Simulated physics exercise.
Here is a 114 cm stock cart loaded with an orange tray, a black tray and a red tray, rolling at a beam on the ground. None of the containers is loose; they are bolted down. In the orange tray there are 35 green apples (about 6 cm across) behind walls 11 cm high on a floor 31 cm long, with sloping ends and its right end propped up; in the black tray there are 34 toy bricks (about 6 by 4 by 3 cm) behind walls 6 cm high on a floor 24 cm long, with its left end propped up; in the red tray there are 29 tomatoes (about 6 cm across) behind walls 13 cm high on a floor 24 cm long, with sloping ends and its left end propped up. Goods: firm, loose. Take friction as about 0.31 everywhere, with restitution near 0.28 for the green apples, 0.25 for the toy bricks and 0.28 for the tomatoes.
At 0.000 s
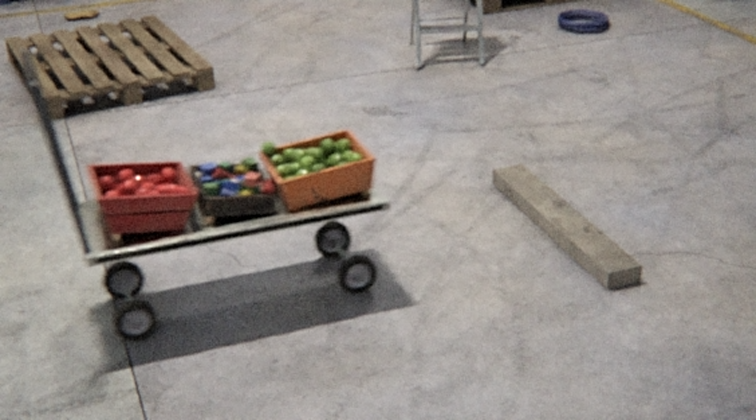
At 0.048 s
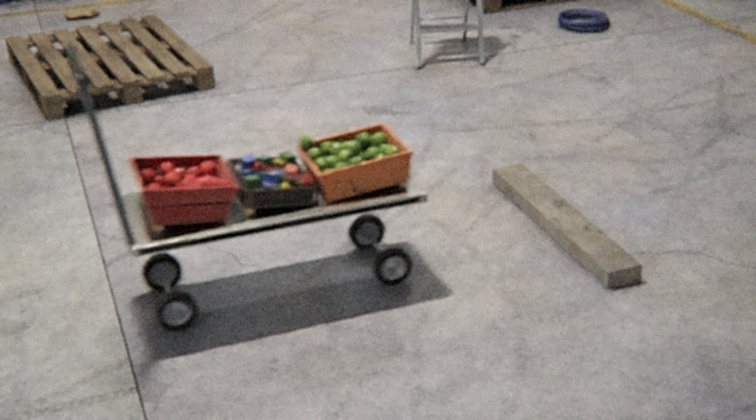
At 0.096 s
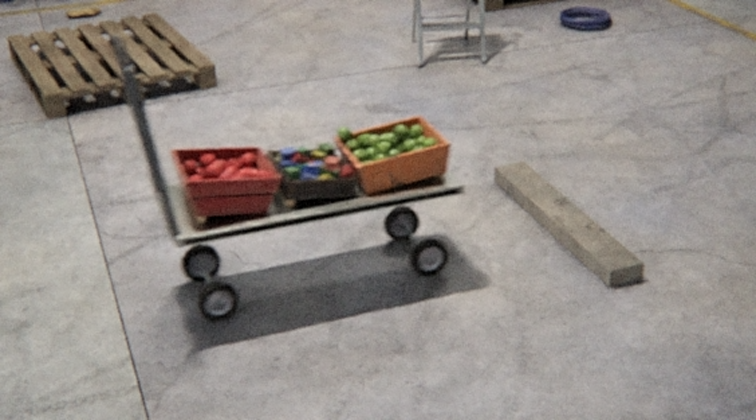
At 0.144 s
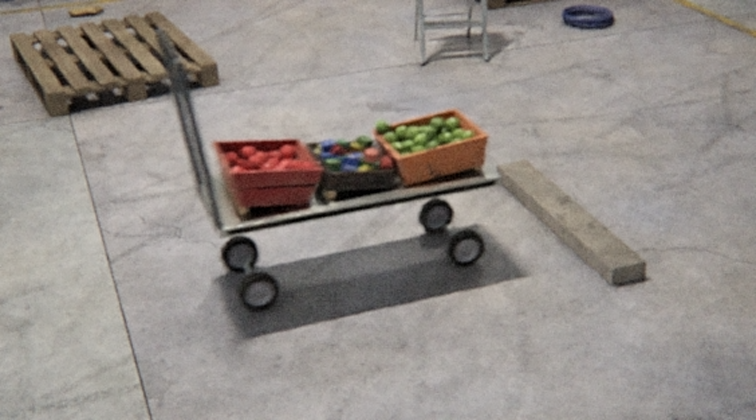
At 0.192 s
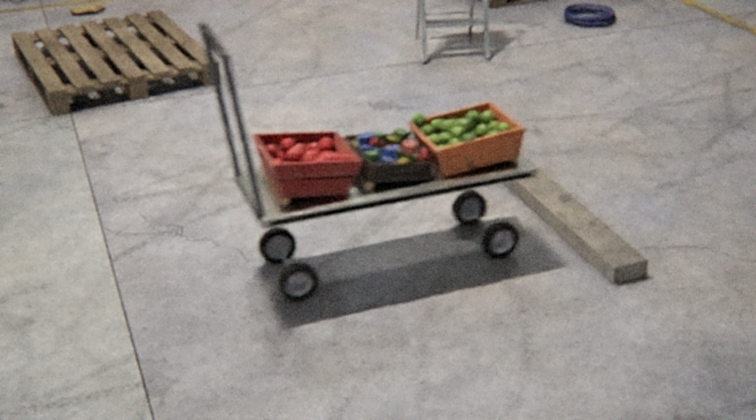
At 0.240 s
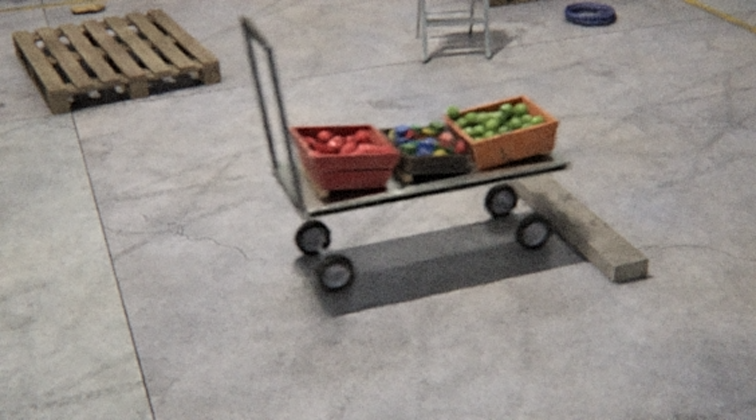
In this clip, a flat cart carrying a red tray of tomatoes, a black tray of small colourful pieces and an orange tray of green apples rolls steadily rightward across a concrete floor, drawing close to a beam.
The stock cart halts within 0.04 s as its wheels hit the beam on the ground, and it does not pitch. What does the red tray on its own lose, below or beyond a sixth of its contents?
Losses pass one sixth.
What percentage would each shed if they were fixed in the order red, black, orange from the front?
Orange tray 10 %, black tray 30 %, red tray 30 %.
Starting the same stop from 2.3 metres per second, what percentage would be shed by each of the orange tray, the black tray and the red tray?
Orange tray 10 %, black tray 10 %, red tray 10 %.
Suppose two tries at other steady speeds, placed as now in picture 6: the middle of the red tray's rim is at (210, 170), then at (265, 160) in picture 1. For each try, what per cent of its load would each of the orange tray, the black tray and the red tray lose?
Losses in order of the tries would be orange tray 10 and 0 %, black tray 10 and 0 %, red tray 10 and 0 %.
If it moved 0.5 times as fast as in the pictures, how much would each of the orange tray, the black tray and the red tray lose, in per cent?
In that case the orange tray sheds 0 per cent, the black tray 10 per cent and the red tray 10 per cent.
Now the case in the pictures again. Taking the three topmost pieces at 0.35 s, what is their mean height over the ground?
Height, averaged: Around 66 cm.
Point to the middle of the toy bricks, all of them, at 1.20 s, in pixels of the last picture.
Their middle is around (454, 144).
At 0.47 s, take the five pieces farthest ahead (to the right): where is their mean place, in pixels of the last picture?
Their centre is around (553, 87).
After 0.25 s, contact.
After 0.35 s, the orange tray has all 35, the black tray is down by 1 of 34 and the red tray is down by 2 of 29.
After 0.47 s, the orange tray is down by 3 of 35, the black tray is down by 5 of 34 and the red tray is down by 7 of 29.
After 0.70 s, the orange tray is down by 5 of 35, the black tray is down by 7 of 34 and the red tray is down by 9 of 29.
Outcome (at 1.20 s), the orange tray is down by 5 of 35, the black tray is down by 7 of 34 and the red tray is down by 10 of 29. Asked share, 10 of 29, 34 per cent.
